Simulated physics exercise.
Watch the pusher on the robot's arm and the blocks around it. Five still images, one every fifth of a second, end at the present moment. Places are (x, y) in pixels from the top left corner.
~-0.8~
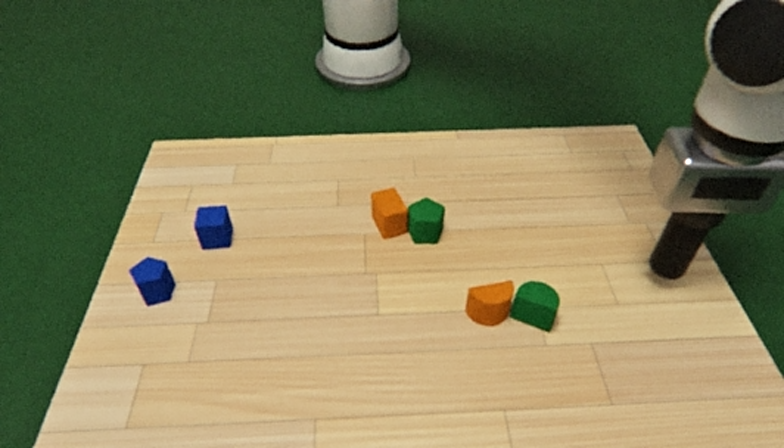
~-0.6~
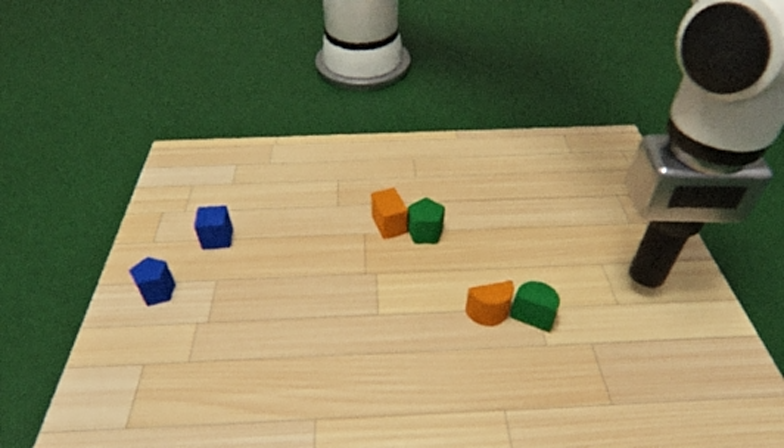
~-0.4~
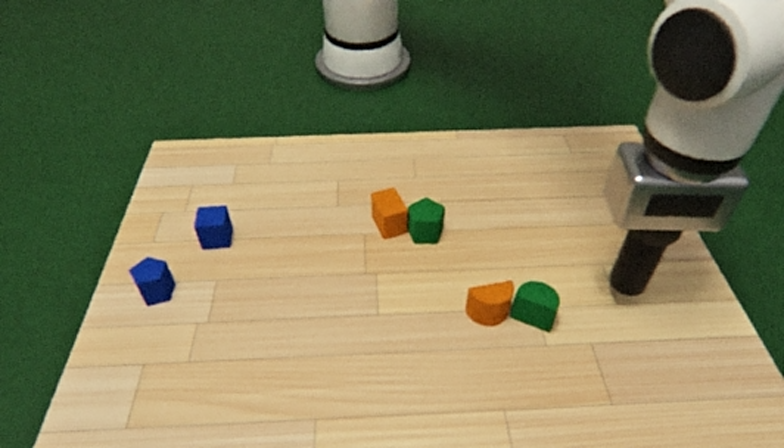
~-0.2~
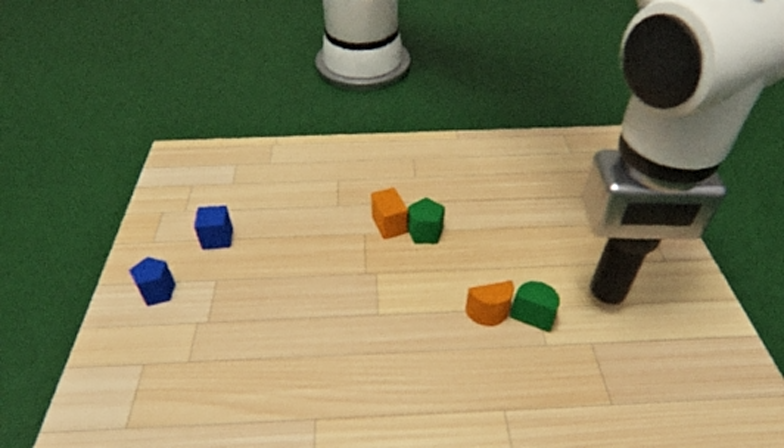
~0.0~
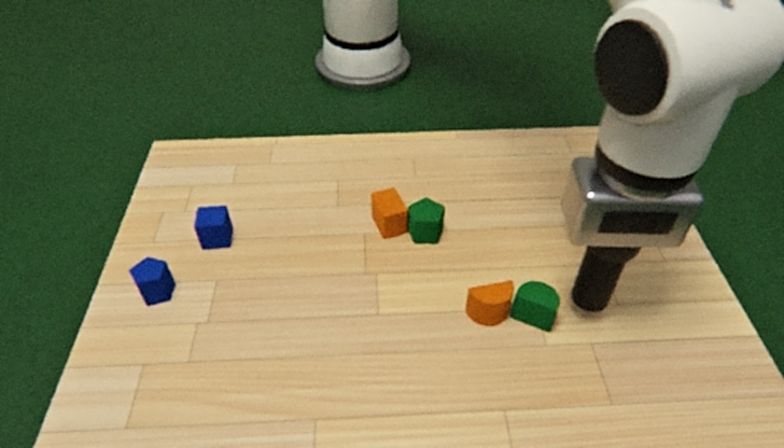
The robot arm moved its dark pusher steadily left and slightly nearer across the wooden table, drawing close to the green D-shaped block beside the orange one, while all six blocks stayed still.
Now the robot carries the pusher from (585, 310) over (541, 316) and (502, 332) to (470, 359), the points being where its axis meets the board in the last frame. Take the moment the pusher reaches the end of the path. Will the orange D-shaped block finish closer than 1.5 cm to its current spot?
Answer: No.
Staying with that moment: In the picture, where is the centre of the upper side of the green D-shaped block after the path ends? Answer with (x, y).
My best guess is (443, 317).
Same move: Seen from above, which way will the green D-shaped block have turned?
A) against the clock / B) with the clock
B
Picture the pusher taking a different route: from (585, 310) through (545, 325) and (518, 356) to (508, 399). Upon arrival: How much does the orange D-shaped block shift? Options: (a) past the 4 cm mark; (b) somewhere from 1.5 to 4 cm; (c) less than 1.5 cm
(b)
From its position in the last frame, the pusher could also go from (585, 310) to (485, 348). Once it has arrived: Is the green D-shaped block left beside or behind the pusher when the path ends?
Short answer: Yes.
What follows on the original path. One third of the way, pusher (544, 304); orange D-shaped block (468, 290); green D-shaped block (511, 297).
Two thirds of the way, pusher (504, 321); orange D-shaped block (436, 285), turned 35° clockwise; green D-shaped block (469, 307), turned 30° clockwise.
At the end, pusher (472, 348); orange D-shaped block (432, 282), turned 40° clockwise; green D-shaped block (443, 317), turned 105° clockwise.
